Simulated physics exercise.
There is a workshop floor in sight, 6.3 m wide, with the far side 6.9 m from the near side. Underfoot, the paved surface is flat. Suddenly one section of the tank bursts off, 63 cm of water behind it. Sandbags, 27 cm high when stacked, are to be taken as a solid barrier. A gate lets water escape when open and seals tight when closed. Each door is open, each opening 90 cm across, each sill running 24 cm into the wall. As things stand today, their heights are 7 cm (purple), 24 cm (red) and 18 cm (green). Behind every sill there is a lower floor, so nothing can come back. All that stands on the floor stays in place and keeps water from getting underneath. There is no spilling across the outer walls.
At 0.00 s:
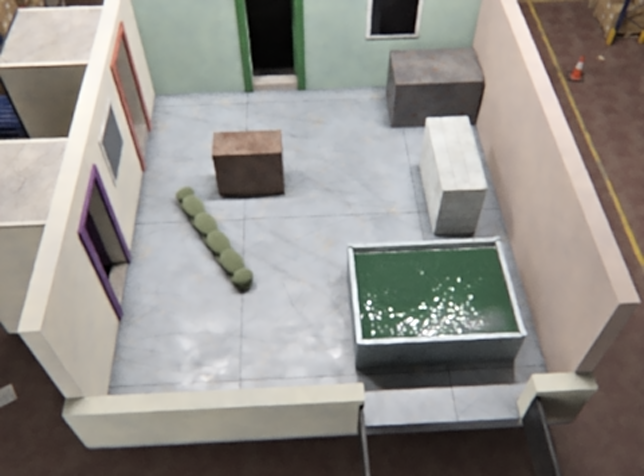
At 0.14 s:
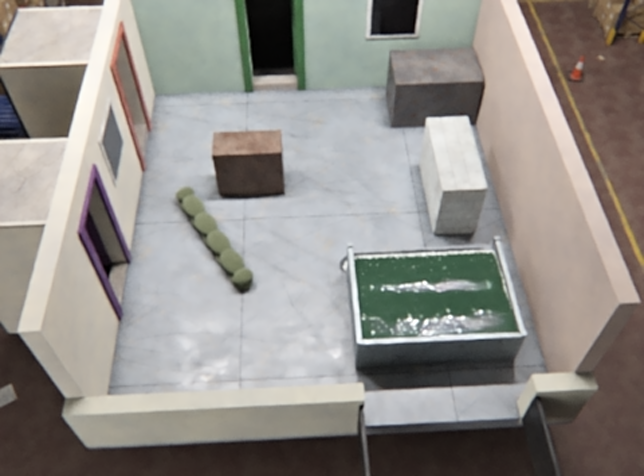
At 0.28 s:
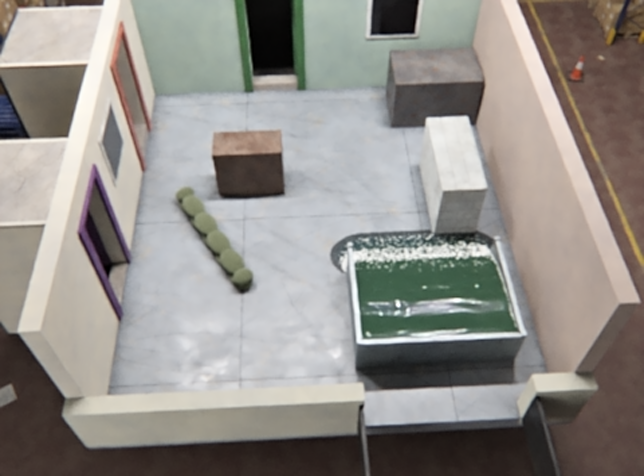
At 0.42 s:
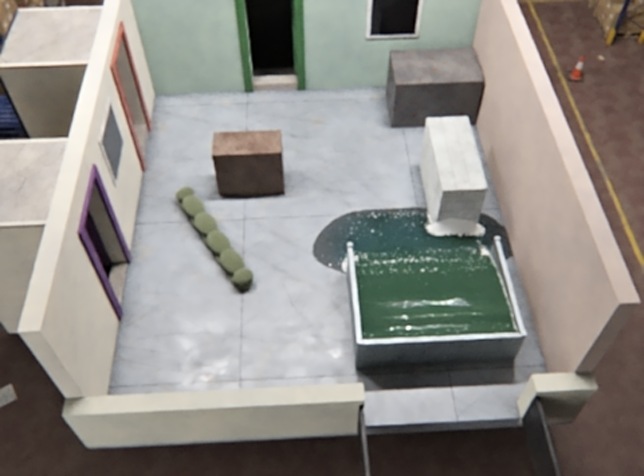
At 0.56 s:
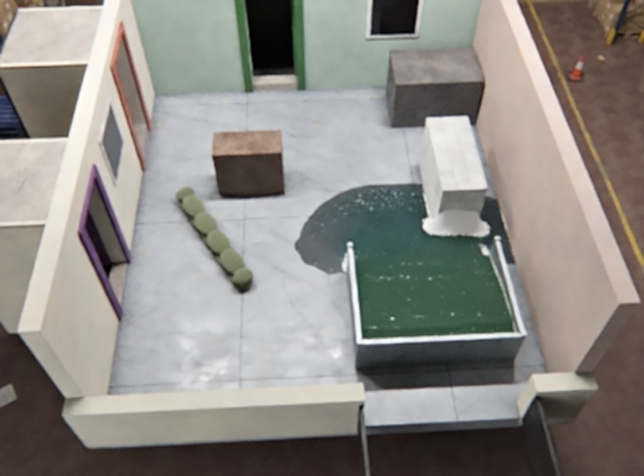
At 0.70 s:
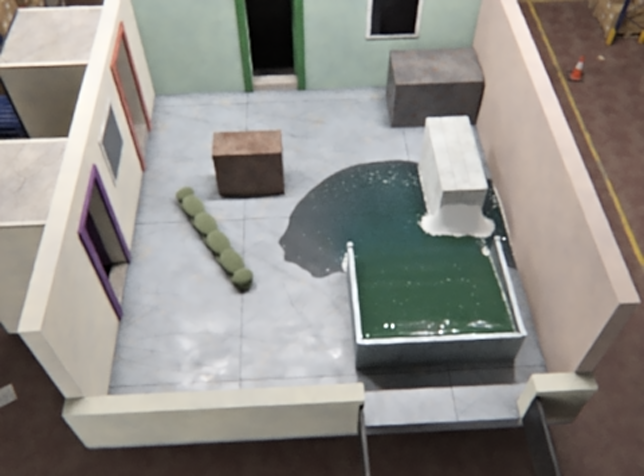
On a workshop floor, green water pours from a tank's far side and spreads outward.
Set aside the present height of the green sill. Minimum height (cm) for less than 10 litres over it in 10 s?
Around 19 cm.
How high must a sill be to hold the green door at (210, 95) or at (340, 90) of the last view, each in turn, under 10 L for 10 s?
You'd want about 12.0 cm there first, then about 26 cm.
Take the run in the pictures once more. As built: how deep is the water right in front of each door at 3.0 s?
Lab note, cm: Purple 0; red 0; green 22.
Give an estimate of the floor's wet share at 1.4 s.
About 35 per cent.
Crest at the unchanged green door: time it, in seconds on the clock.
Peak time: About 2.4 s.
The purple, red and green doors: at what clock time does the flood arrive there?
Purple 5.0 s, red 3.6 s, green 2.0 s.
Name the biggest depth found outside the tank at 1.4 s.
39 cm.
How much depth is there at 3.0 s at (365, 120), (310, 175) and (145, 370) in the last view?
Close to 8, 6 and 0 cm deep.
After 1.4 s water covers 35 % of the floor, deepest (39 cm) near (446, 240); it has not reached the green door.
After 3.0 s water covers 55 % of the floor, deepest (32 cm) near (448, 86); 22 cm at the green door, 9 litres in over its 18 cm sill.
After 10.0 s water covers 95 % of the floor, deepest (12 cm) near (339, 410); 7 cm at the green door, 14 litres in over its 18 cm sill.
At the green door as built, the water arrived by 2.1 s and peaked near 25 cm at 2.4 s.
Run again over the same 10 s with other heights there, 24 litres in over 16 cm, 4 litres over 21.5 cm. The limit of 10 litres is kept from about 19 cm up.
